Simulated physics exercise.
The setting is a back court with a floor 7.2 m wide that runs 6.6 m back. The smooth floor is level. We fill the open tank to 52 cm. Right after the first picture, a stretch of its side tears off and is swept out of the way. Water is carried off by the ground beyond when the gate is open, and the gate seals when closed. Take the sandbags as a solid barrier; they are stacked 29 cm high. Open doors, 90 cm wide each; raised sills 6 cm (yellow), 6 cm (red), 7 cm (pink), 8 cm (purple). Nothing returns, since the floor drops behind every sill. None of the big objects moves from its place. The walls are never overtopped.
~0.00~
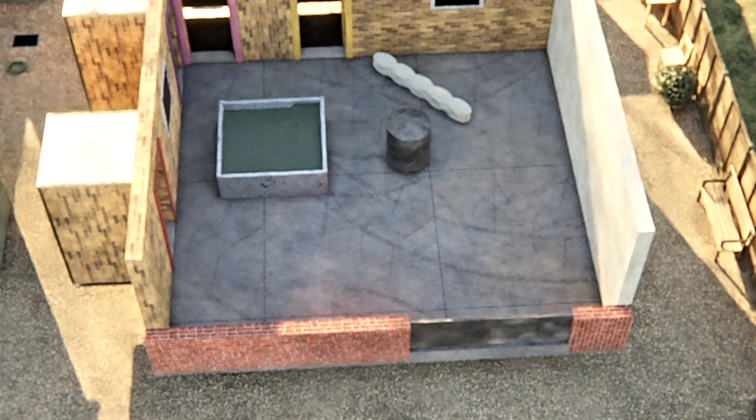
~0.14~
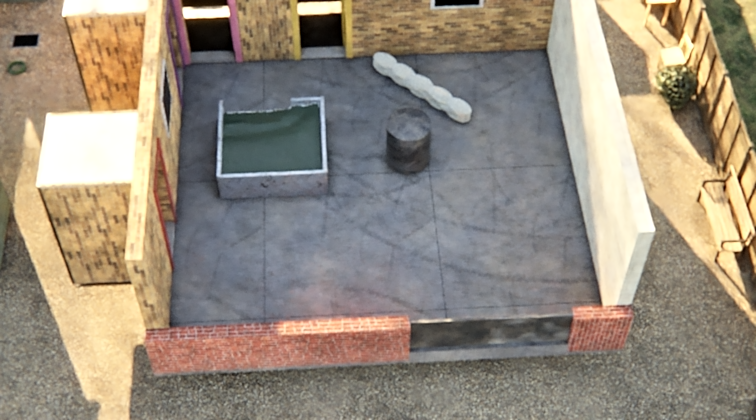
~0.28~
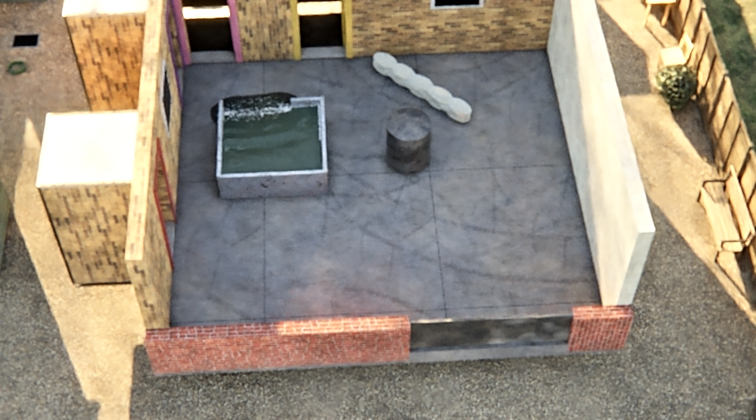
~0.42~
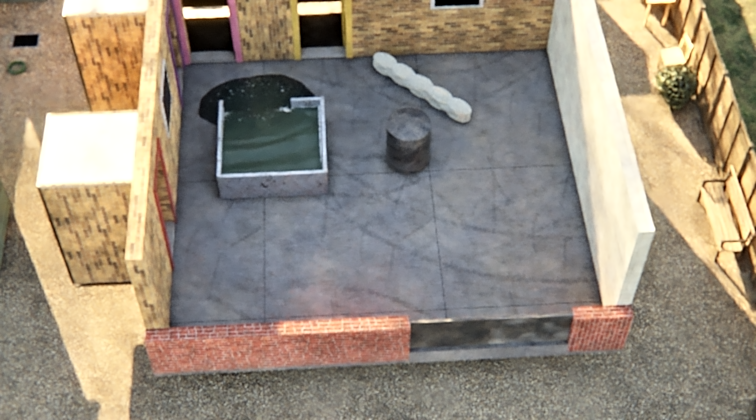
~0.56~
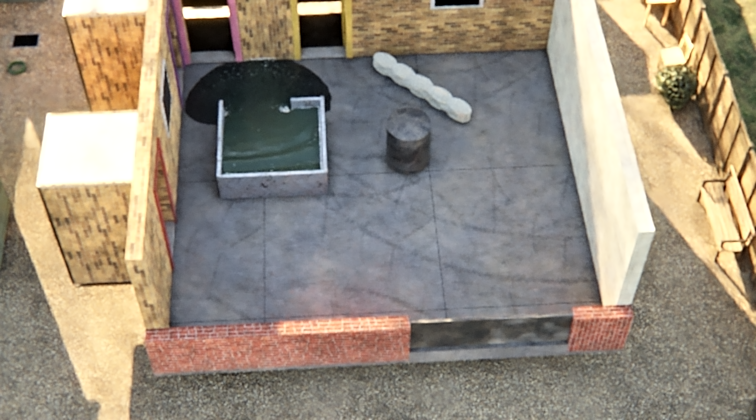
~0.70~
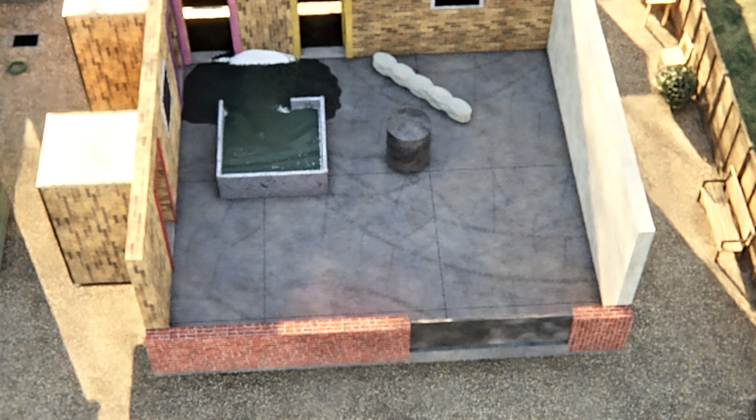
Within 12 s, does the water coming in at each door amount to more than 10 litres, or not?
One by one: Yellow door: Outstrips the figure, red door: Lags behind the figure, pink door: Outstrips the figure, purple door: Outstrips the figure.
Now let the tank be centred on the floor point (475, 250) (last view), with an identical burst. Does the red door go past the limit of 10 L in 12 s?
Then red falls short.
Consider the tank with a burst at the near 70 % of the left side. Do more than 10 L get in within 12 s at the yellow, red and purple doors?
At yellow the amount is beneath the mark, at red it is higher than the mark, and at purple it is beneath the mark.
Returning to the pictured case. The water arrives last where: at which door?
I'd say the red one.
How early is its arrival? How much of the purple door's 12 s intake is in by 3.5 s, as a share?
About 65 per cent.
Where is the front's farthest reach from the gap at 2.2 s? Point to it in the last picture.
Around pixel (440, 57).
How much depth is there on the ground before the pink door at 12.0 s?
I'd put it at around 4.5 cm deep.
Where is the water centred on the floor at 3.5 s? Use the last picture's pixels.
Roughly (284, 117) in the last picture.
After 1.4 s water covers 10 % of the floor and is deepest (34 cm) near (249, 65); yellow door 13 cm at the sill, 5 L in, red door not reached, pink door 25 cm at the sill, 37 L in, purple door 12 cm at the sill, 0 L in.
After 2.2 s water covers 15 % of the floor and is deepest (28 cm) near (185, 67); yellow door 12 cm at the sill, 21 L in, red door not reached, pink door 26 cm at the sill, 131 L in, purple door 21 cm at the sill, 31 L in.
After 3.5 s water covers 25 % of the floor and is deepest (18 cm) near (368, 66); yellow door 9 cm at the sill, 37 L in, red door not reached, pink door 17 cm at the sill, 232 L in, purple door 16 cm at the sill, 90 L in.
After 7.0 s water covers 50 % of the floor and is deepest (10 cm) near (184, 74); yellow door 5 cm at the sill, 46 L in, red door 4 cm at the sill, 0 L in, pink door 9 cm at the sill, 299 L in, purple door 9 cm at the sill, 133 L in.
After 12.0 s water covers 80 % of the floor and is deepest (4 cm) near (394, 141); yellow door 4 cm at the sill, 46 L in, red door 2 cm at the sill, 0 L in, pink door 4 cm at the sill, 303 L in, purple door 4 cm at the sill, 135 L in.
